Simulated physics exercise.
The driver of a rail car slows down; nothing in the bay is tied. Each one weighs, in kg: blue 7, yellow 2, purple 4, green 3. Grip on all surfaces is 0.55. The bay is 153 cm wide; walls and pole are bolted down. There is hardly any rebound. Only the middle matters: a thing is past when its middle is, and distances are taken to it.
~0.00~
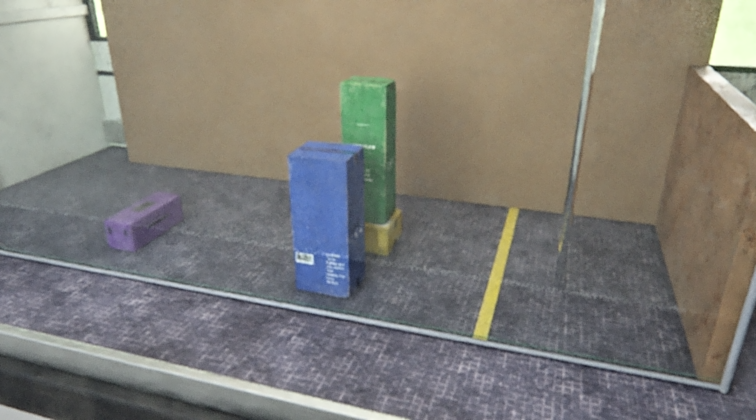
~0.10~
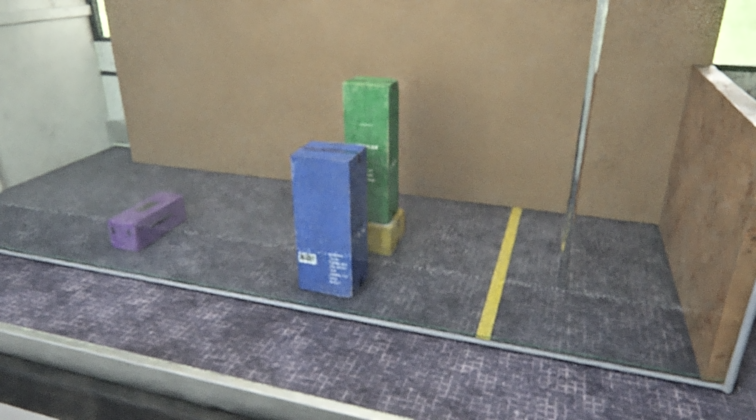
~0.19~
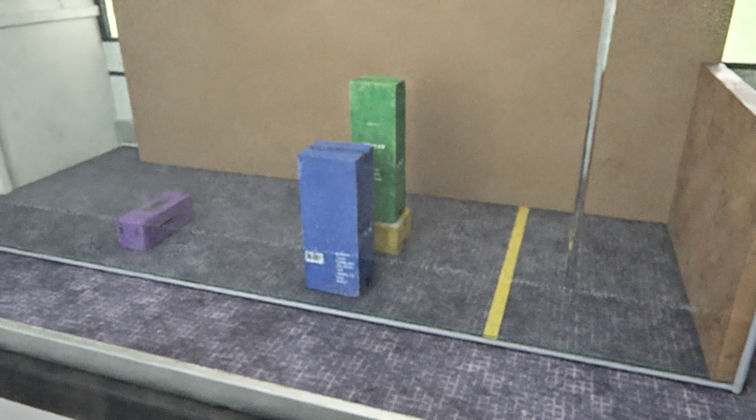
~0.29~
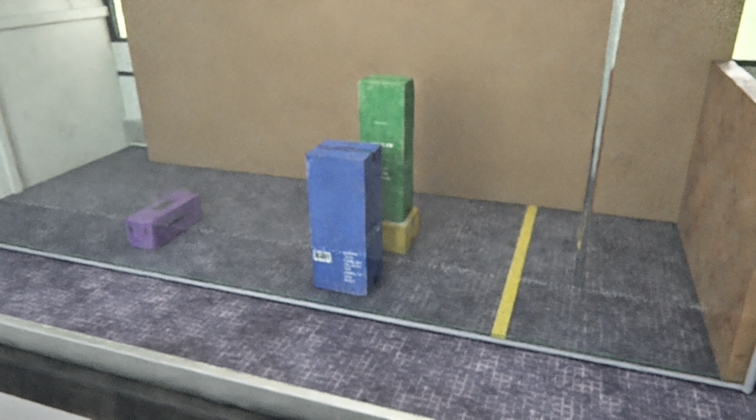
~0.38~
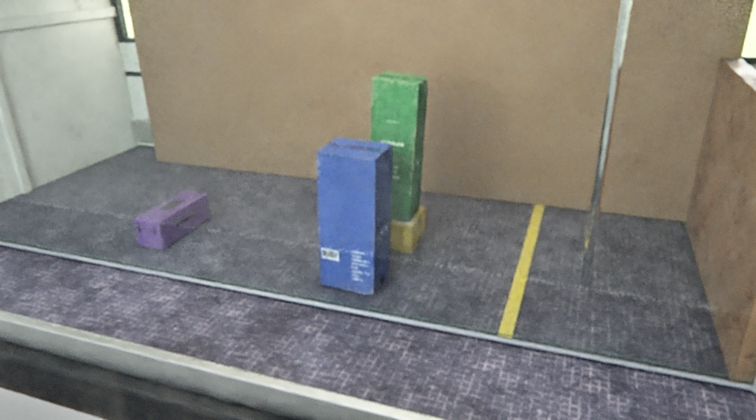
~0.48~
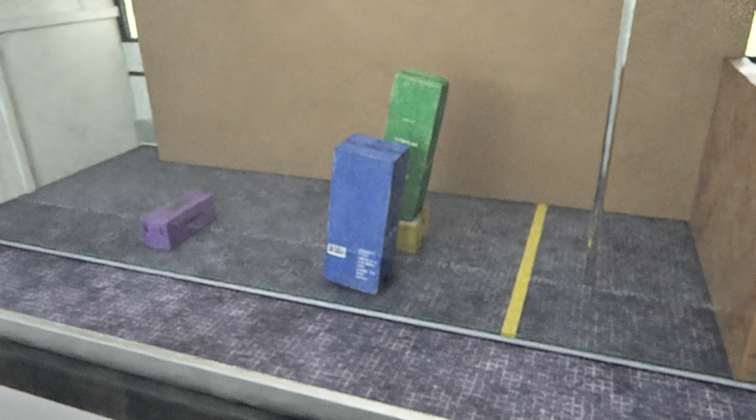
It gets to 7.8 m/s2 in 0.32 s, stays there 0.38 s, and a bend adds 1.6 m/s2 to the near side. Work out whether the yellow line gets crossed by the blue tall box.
My guess is it makes it over the line.
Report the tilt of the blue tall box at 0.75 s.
About 60° of tilt.
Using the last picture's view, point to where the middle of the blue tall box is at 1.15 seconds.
At about (551, 293).
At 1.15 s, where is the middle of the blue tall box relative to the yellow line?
Position: Approx. 15 cm past.
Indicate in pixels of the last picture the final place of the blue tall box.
Once everything settles, you'd find it around (553, 293).
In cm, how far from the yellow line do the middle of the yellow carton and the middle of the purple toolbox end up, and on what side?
Yellow carton: 60 cm short; purple toolbox: 150 cm short.
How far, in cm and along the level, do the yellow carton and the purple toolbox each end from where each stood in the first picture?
Yellow carton 15 and purple toolbox 50.
After 0.75 s the blue tall box is 40 cm short of the yellow line, tilted 60°, near (434, 237) in the last picture's view; the yellow carton 70 cm short of the yellow line, tilted 0°.
After 1.15 s the blue tall box is 15 cm past the yellow line, tilted 90°, near (551, 293) in the last picture's view; the yellow carton 63 cm short of the yellow line, tilted 0°.
After 1.65 s the blue tall box is 16 cm past the yellow line, tilted 90°, near (553, 293) in the last picture's view.
When all is still (1.9 s), blue tall box crosses the yellow line; yellow carton stops short of the yellow line; purple toolbox stops short of the yellow line.
